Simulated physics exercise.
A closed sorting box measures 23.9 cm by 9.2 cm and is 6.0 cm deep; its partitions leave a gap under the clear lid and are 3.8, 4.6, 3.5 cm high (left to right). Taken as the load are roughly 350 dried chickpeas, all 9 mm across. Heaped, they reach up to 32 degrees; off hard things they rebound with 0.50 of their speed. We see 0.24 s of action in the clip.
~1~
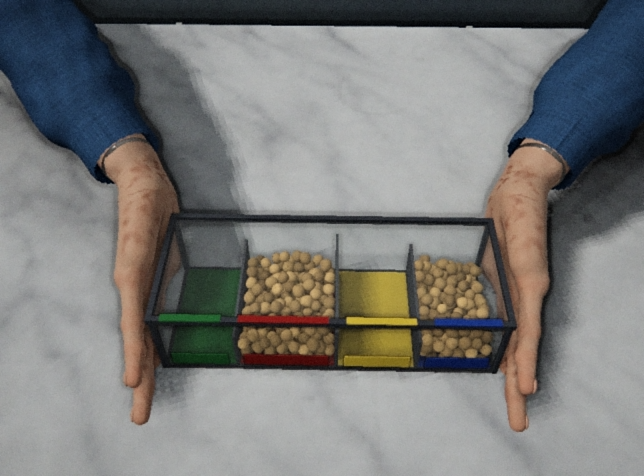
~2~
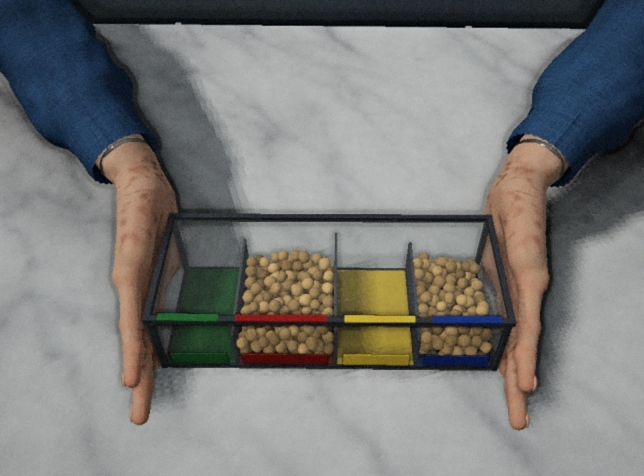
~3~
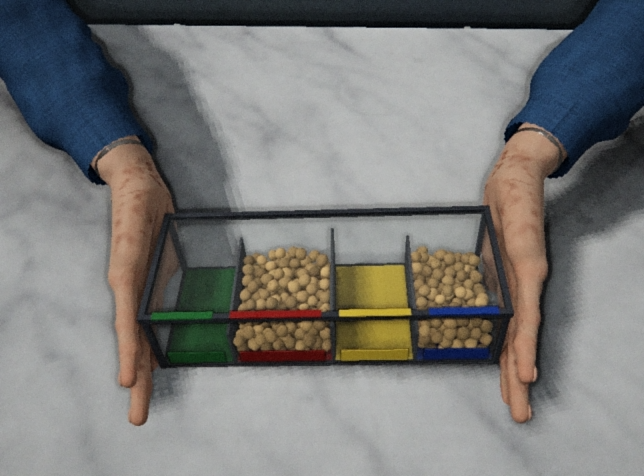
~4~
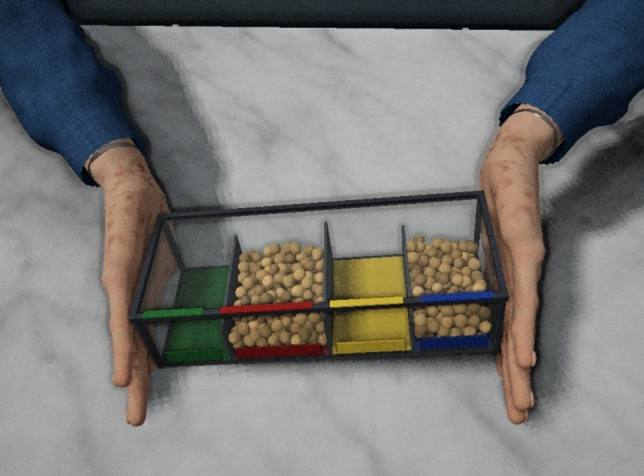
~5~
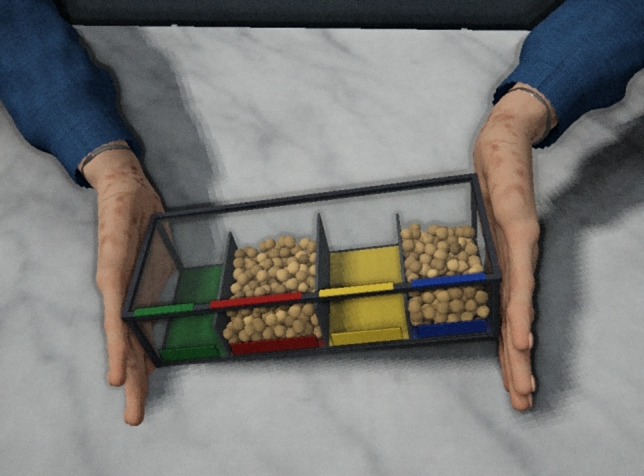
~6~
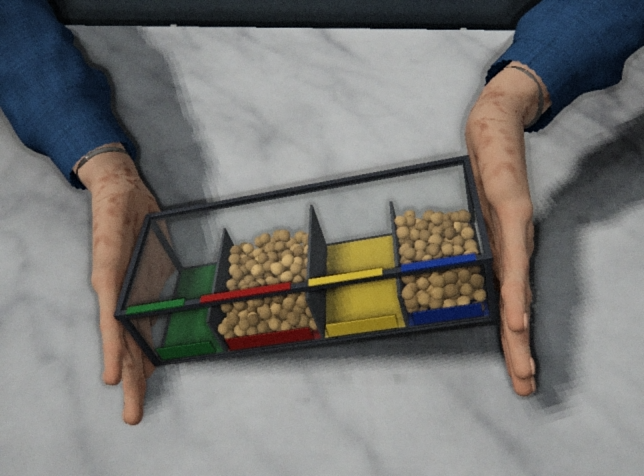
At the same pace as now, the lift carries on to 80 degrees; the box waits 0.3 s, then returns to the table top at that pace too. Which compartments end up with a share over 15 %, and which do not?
Red compartment over, blue compartment over, green compartment over, yellow compartment not over.
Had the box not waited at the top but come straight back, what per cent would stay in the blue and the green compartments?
Blue 25, green 15.
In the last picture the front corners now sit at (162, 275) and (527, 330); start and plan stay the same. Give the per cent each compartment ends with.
Red = 50 %, blue = 50 %, green = 0 %, yellow = 0 %.
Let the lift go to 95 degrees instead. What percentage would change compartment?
Some 65 per cent.
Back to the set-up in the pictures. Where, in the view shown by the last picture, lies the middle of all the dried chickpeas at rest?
Somewhere around (279, 298) in the final frame.
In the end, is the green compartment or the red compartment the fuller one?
Red.
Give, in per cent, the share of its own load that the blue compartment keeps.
Close to 70 in a hundred.
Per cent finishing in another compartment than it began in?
The answer is close to 30 percent.
Then, 1.01 s after the last picture, tilt 80 degrees; red 50 %, blue 30 %, green 10 %, yellow 10 %.
Then, 1.69 s after the last picture, tilt 41 degrees; red 45 %, blue 30 %, green 20 %, yellow 5 %.
Then, 2.40 s after the last picture, tilt 0 degrees; red 45 %, blue 30 %, green 20 %, yellow 5 %.
In the end, red 45 %, blue 30 %, green 20 %, yellow 5 %.
